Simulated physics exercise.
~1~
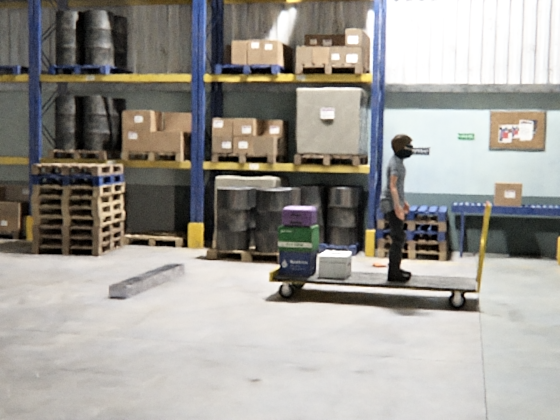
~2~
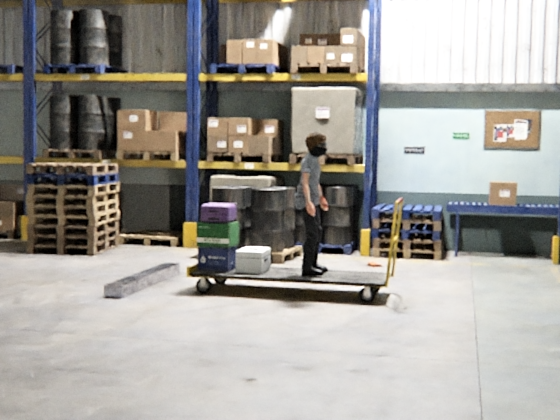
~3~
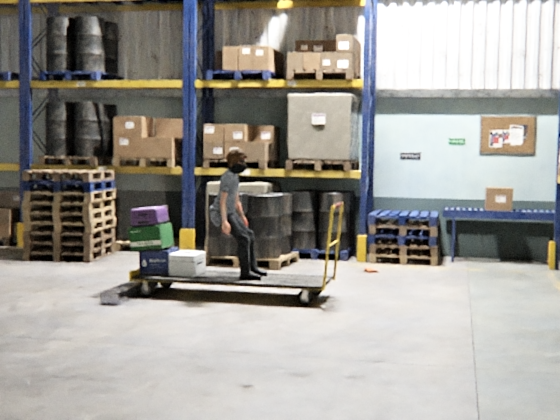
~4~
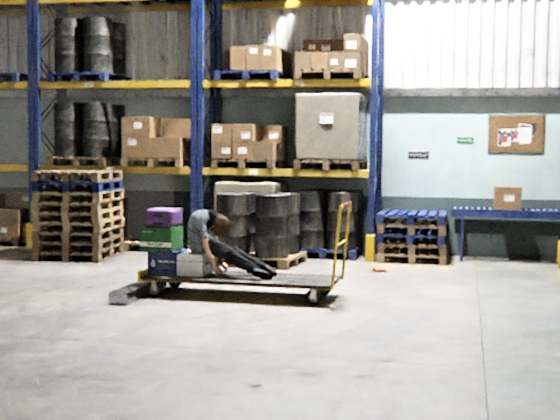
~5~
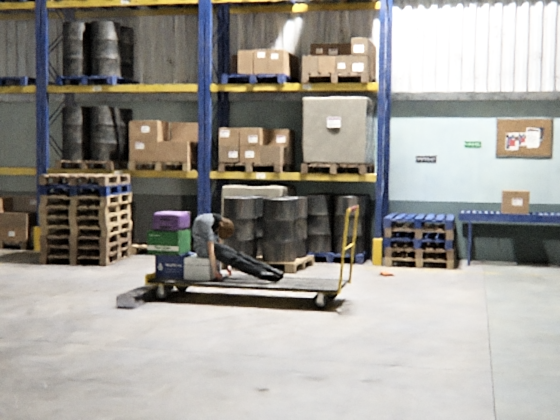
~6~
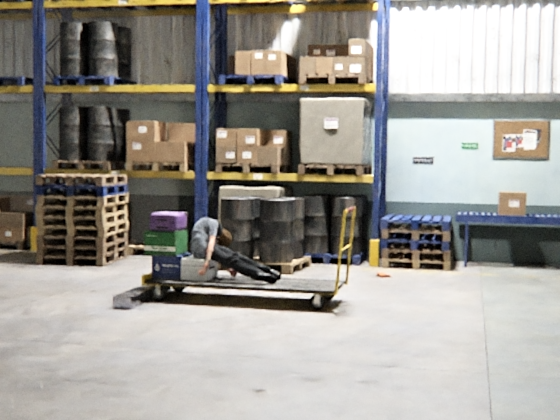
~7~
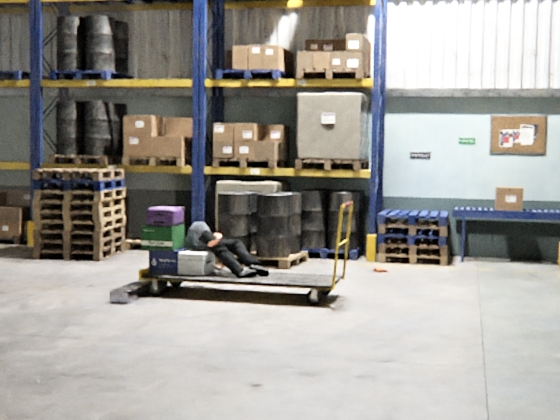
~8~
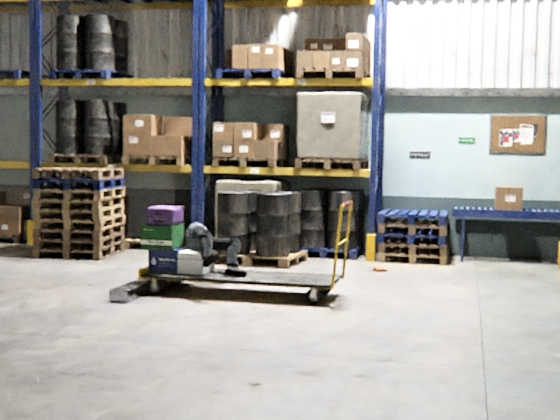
The footage shows a flat trolley carrying a standing figure and several coloured containers leftward across a warehouse floor until it stops at a low kerb; the figure topples left, folds down beside the load and ends slumped low on the deck, with the containers still aboard.
